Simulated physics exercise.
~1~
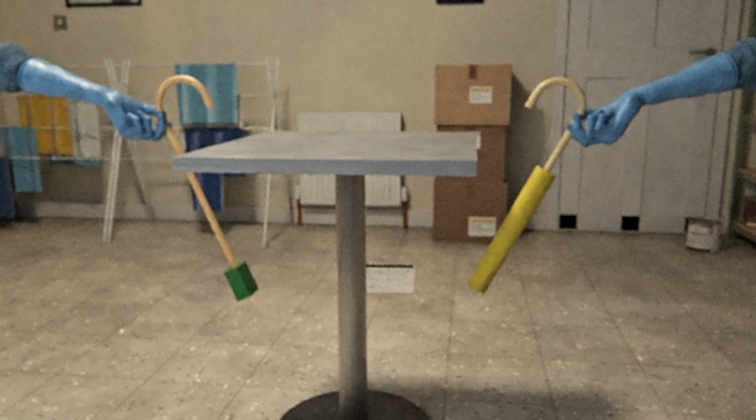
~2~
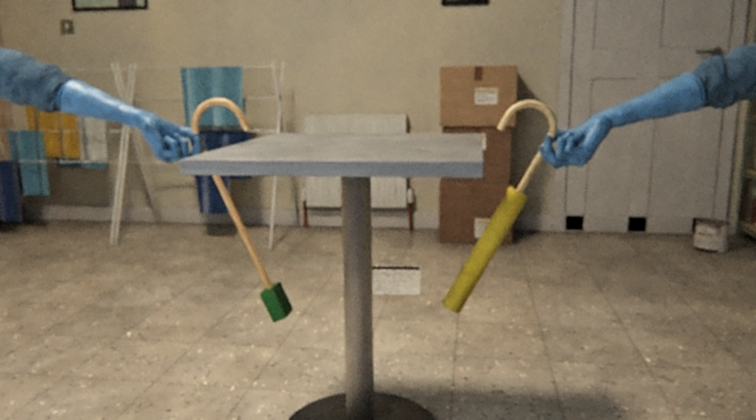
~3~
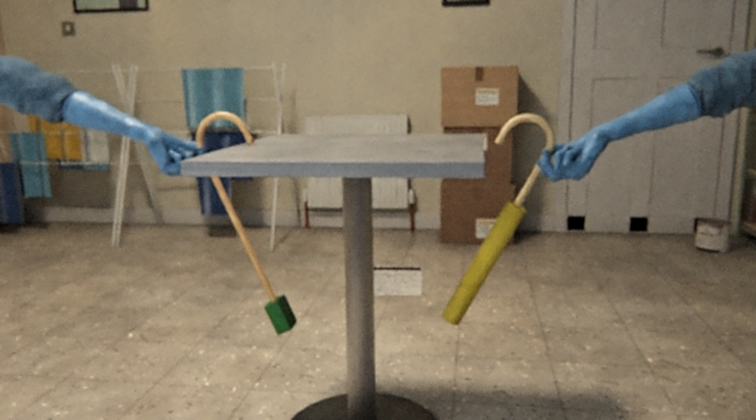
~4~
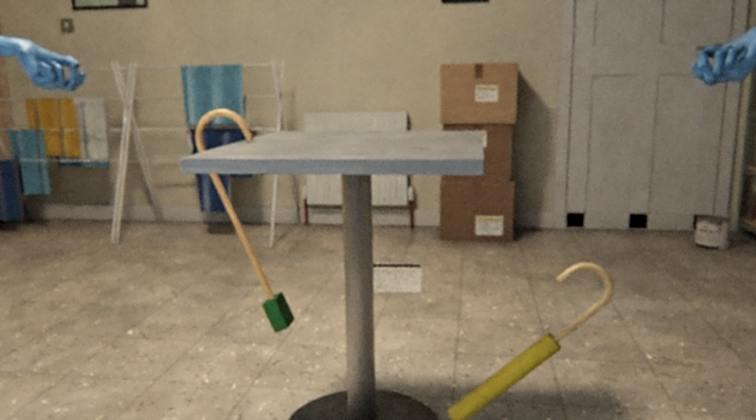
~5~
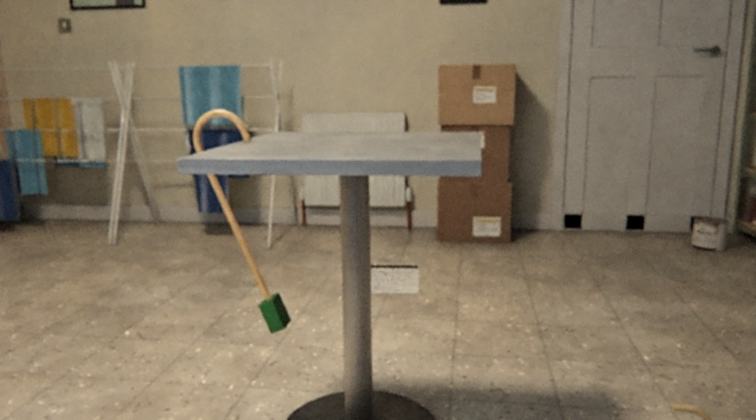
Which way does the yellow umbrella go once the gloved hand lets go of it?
The yellow umbrella goes down, dropping past the right edge of the table toward the floor.
